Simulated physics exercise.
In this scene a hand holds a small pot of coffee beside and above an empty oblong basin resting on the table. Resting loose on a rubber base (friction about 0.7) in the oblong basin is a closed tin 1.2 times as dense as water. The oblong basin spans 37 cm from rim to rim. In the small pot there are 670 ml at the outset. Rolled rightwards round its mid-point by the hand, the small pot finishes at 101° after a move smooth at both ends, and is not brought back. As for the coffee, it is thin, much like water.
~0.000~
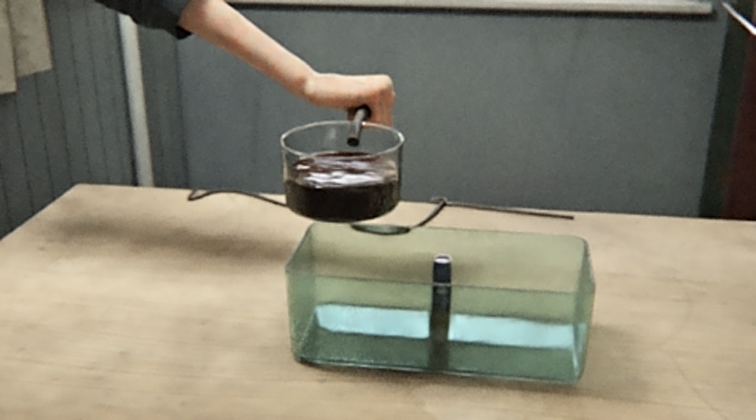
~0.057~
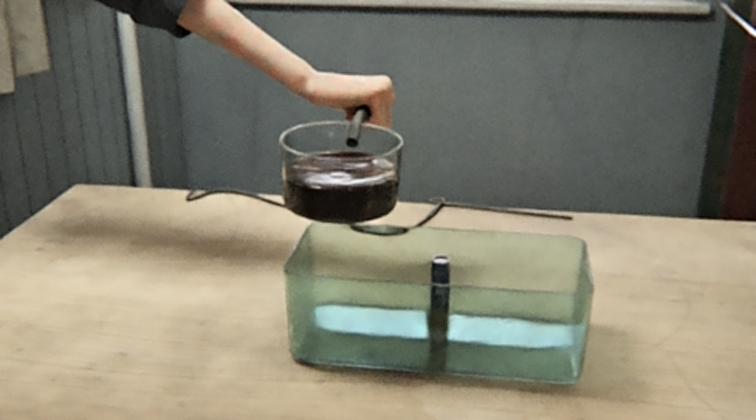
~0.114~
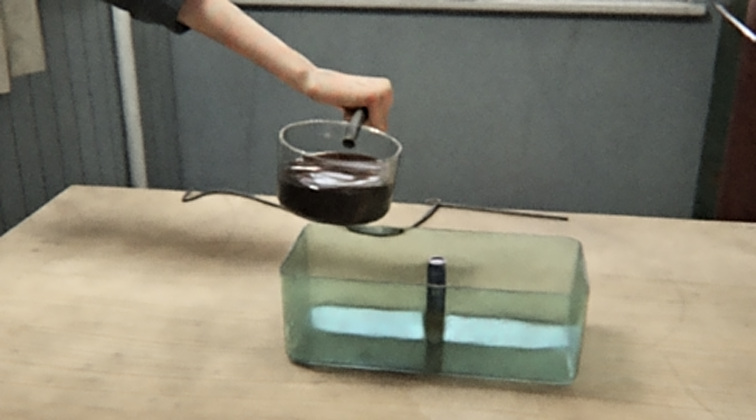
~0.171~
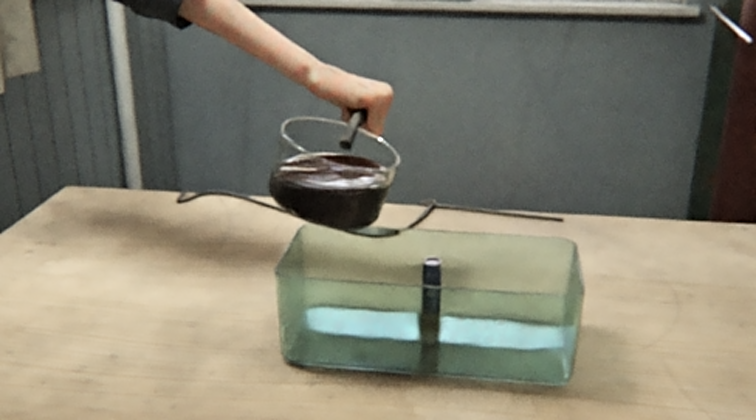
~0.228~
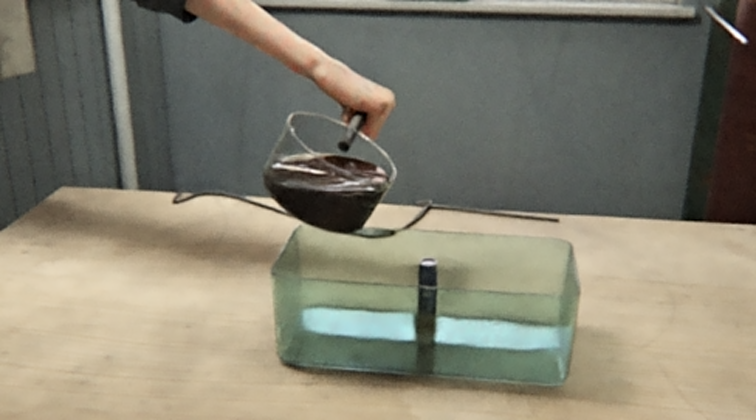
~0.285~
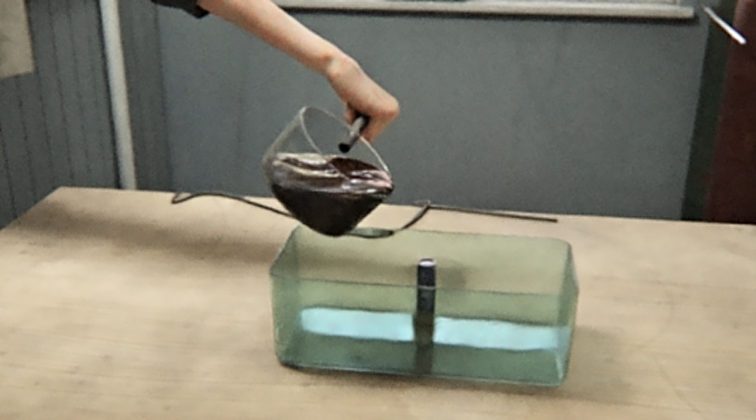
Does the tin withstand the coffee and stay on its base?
No, it is knocked over.
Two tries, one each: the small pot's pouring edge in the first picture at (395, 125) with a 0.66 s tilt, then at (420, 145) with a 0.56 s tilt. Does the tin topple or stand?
In the first try it comes down; in the second it comes down.
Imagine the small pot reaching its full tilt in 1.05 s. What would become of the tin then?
Outcome - the tin comes down.
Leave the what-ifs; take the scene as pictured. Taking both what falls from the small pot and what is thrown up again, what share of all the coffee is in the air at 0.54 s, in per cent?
28 %.
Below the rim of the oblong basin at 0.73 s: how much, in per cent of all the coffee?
Around 82 parts in a hundred.
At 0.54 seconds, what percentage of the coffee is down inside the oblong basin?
Near 38 in a hundred.
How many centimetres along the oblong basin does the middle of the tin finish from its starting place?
The tin's middle ends up about 7.5 cm along the basin.
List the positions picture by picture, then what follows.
The first picture shows tilt 0°; pouring edge (402, 143); surface from (288, 165) to (399, 170); the oblong basin's rim runs from (298, 247) to (590, 265); the tin's top is at (443, 263).
The second picture shows tilt 2°; pouring edge (401, 146); surface from (287, 165) to (398, 171).
The third picture shows tilt 8°; pouring edge (400, 153); surface from (283, 165) to (394, 173).
The fourth picture shows tilt 17°; pouring edge (398, 164); surface from (277, 165) to (391, 176).
The fifth picture shows tilt 28°; pouring edge (395, 177); surface from (270, 163) to (390, 178).
The sixth picture shows tilt 42°; pouring edge (391, 192); surface from (268, 158) to (388, 180); 1 per cent is over the edge.
Then, 0.54 s in, the tilt is 95° and 34 per cent is still to pour; the tin stands where it began.
Then, 0.73 s in, the tilt is 101° and 11 per cent is still to pour; the tin leans 17°.
Then, 0.93 s in, the tilt is 101° and 2 per cent is still to pour; the tin lies on its side.
Then, 1.14 s in, the tilt is 101° and 0 per cent is still to pour; the tin lies on its side.
Finally, the tin lies on its side.
